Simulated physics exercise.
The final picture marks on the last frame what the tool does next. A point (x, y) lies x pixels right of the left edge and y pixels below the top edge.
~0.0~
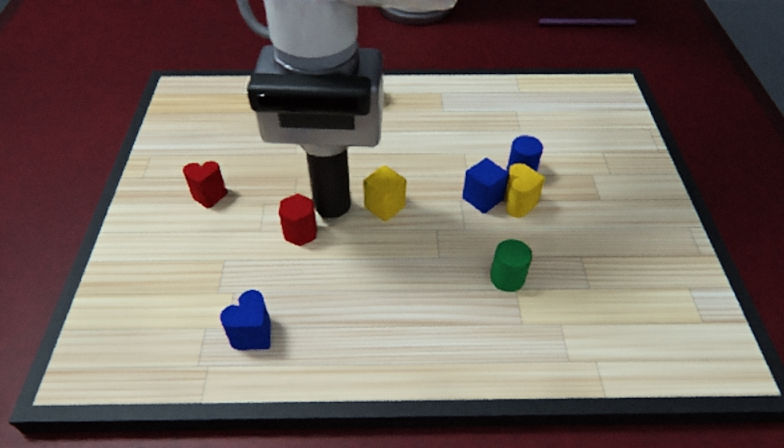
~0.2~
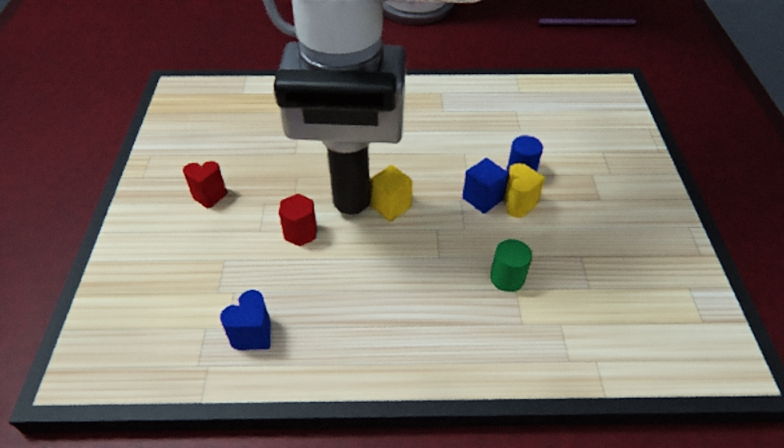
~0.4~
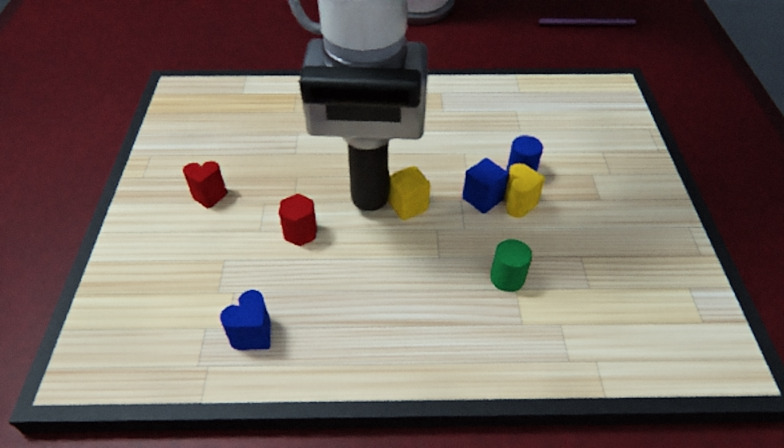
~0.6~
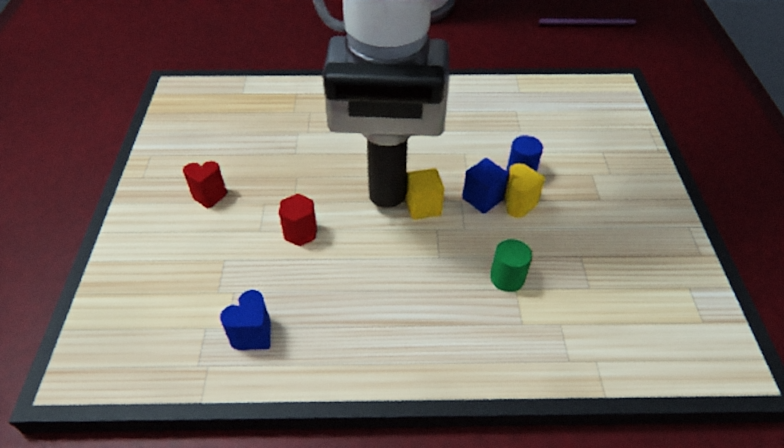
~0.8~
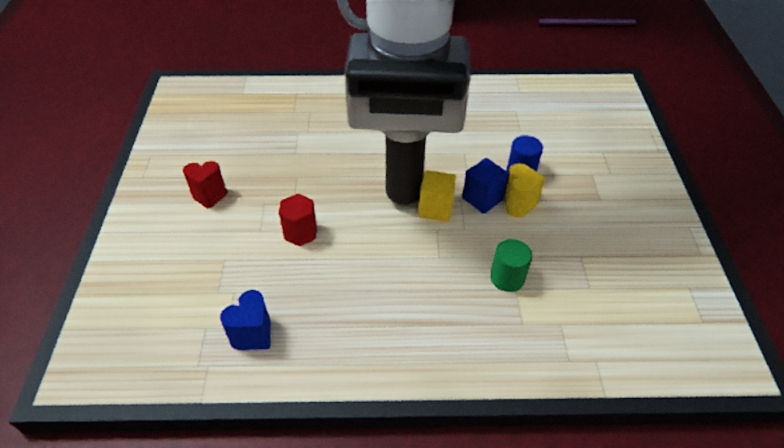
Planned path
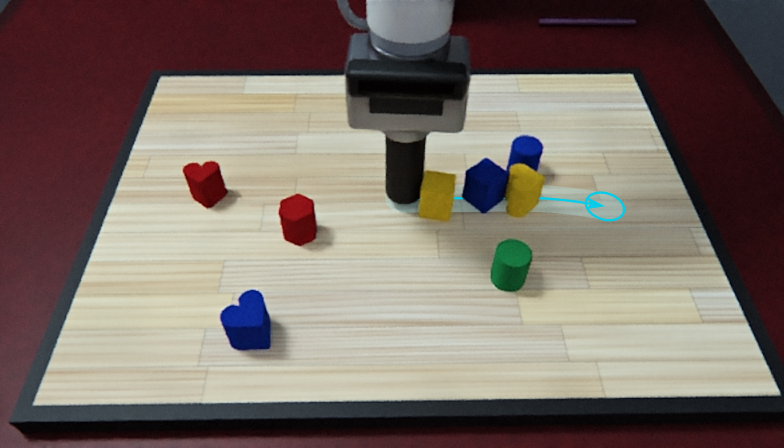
The video shows a robot arm with a dark cylindrical tool above a wooden board of colored blocks, moving right and pushing a yellow block toward a blue block, while the other red, blue, green and yellow blocks stay still.
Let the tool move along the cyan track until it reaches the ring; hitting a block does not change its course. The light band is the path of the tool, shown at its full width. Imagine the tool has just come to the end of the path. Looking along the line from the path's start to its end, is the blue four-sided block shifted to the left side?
Yes.
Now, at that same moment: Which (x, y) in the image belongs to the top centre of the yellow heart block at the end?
The top centre is at (650, 194).
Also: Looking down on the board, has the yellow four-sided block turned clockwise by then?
That would be a yes.
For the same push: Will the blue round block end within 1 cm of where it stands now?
Going by the path, no.
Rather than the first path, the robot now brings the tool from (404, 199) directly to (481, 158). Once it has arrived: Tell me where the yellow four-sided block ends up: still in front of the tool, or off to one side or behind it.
Beside or behind.
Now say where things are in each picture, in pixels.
In the first picture, lower end of the tool (332, 204), tops of blocks, yellow four-sided block (385, 179), blue four-sided block (488, 171), yellow heart block (525, 176), blue round block (528, 144).
In the second picture, tool (352, 201), yellow four-sided block (391, 179).
In the third picture, tool (370, 197), yellow four-sided block (409, 179).
In the fourth picture, tool (387, 194), yellow four-sided block (426, 180).
In the fifth picture, tool (404, 191), yellow four-sided block (439, 182), blue four-sided block (488, 171), yellow heart block (525, 176), blue round block (528, 144).
The drawn path runs from (404, 199) by way of (470, 198) and (537, 198) to (605, 206).
What follows on the original path. One third of the way, tool (472, 191); yellow four-sided block (487, 197), turned 70° clockwise; blue four-sided block (515, 168), turned 15° anticlockwise; yellow heart block (546, 178), turned 45° clockwise.
Two thirds of the way, tool (540, 191); yellow four-sided block (491, 198), turned 85° clockwise; blue four-sided block (575, 159), turned 55° anticlockwise; yellow heart block (611, 181), turned 120° clockwise; blue round block (536, 140).
At the end, tool (608, 199); yellow four-sided block (491, 198), turned 85° clockwise; blue four-sided block (599, 153), turned 120° anticlockwise; yellow heart block (650, 194), turned 165° clockwise; blue round block (536, 140).
